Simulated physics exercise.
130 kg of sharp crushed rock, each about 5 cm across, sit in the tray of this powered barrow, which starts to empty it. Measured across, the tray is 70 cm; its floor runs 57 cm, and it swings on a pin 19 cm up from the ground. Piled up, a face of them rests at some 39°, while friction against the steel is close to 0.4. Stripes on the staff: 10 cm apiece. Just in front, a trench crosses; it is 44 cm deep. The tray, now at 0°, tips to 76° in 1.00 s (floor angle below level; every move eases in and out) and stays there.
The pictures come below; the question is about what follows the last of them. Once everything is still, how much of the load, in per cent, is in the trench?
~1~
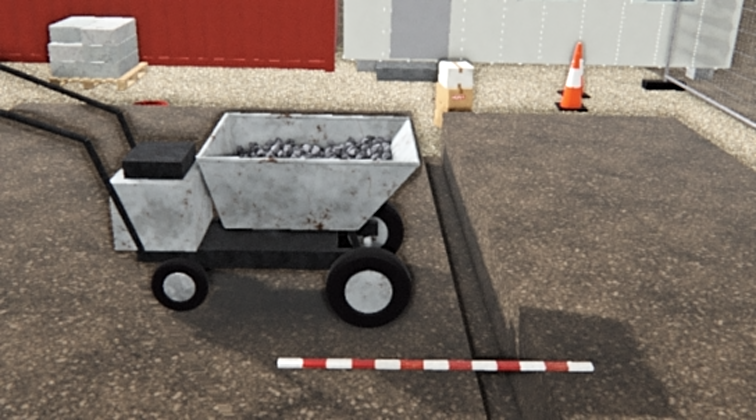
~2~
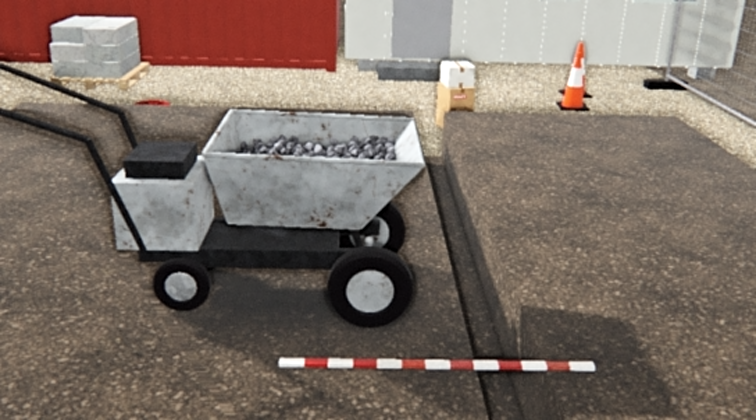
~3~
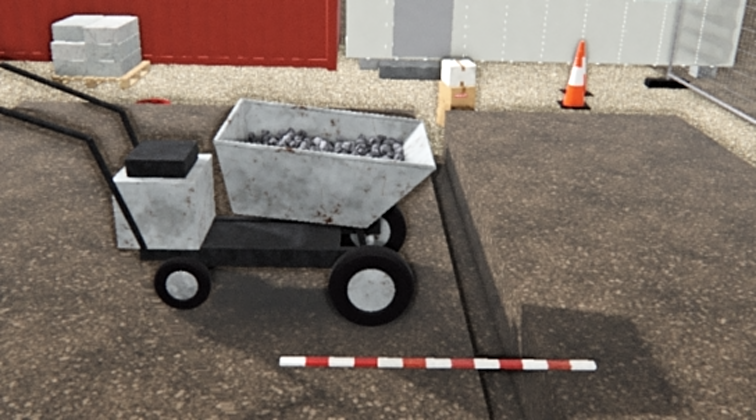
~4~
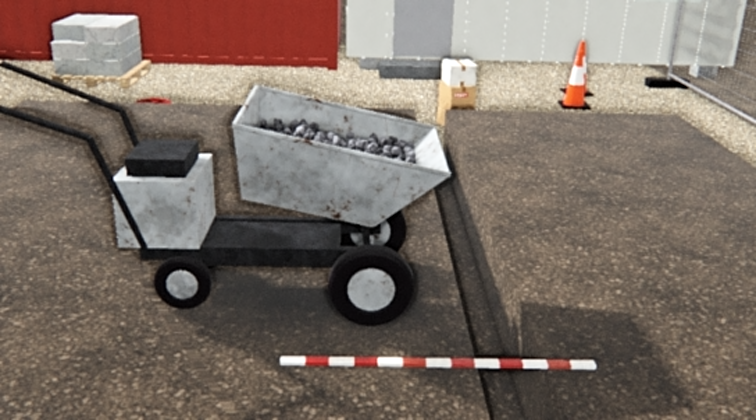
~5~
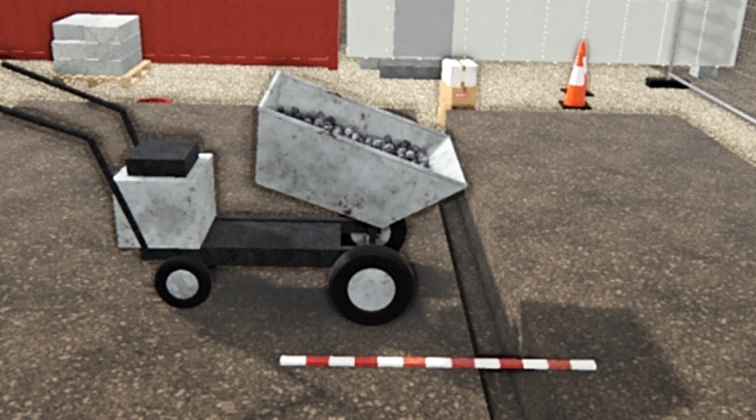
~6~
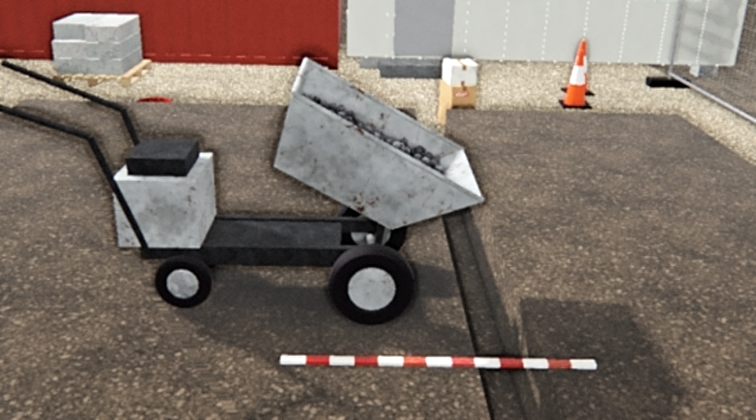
About 44 per cent.
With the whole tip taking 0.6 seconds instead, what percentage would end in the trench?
Then roughly 30 percent.
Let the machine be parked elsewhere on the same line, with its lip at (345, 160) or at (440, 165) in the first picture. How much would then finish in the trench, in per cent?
Some 90 and some 10 per cent, in that order.
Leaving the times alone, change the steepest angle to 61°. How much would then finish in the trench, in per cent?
In that case around 15 percent.
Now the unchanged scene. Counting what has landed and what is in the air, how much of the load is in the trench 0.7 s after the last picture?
Some 5 per cent of the load by that point.
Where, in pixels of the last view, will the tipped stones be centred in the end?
Around (528, 289).
Then, 0.3 s after the last picture the floor is at 64°, 100 % in the tray; the foremost stones are at (496, 243).
Then, 0.7 s after the last picture the floor is at 76°, 69 % in the tray, 5 % in the trench, 26 % past the trench; the foremost stones are at (599, 308).
Then, 1.0 s after the last picture the floor is at 76°, 30 % in the tray, 18 % in the trench, 53 % past the trench; the foremost stones are at (680, 286).
Then, 3.0 s after the last picture the floor is at 76°, 4 % in the tray, 44 % in the trench, 52 % past the trench; the foremost stones are at (713, 283).
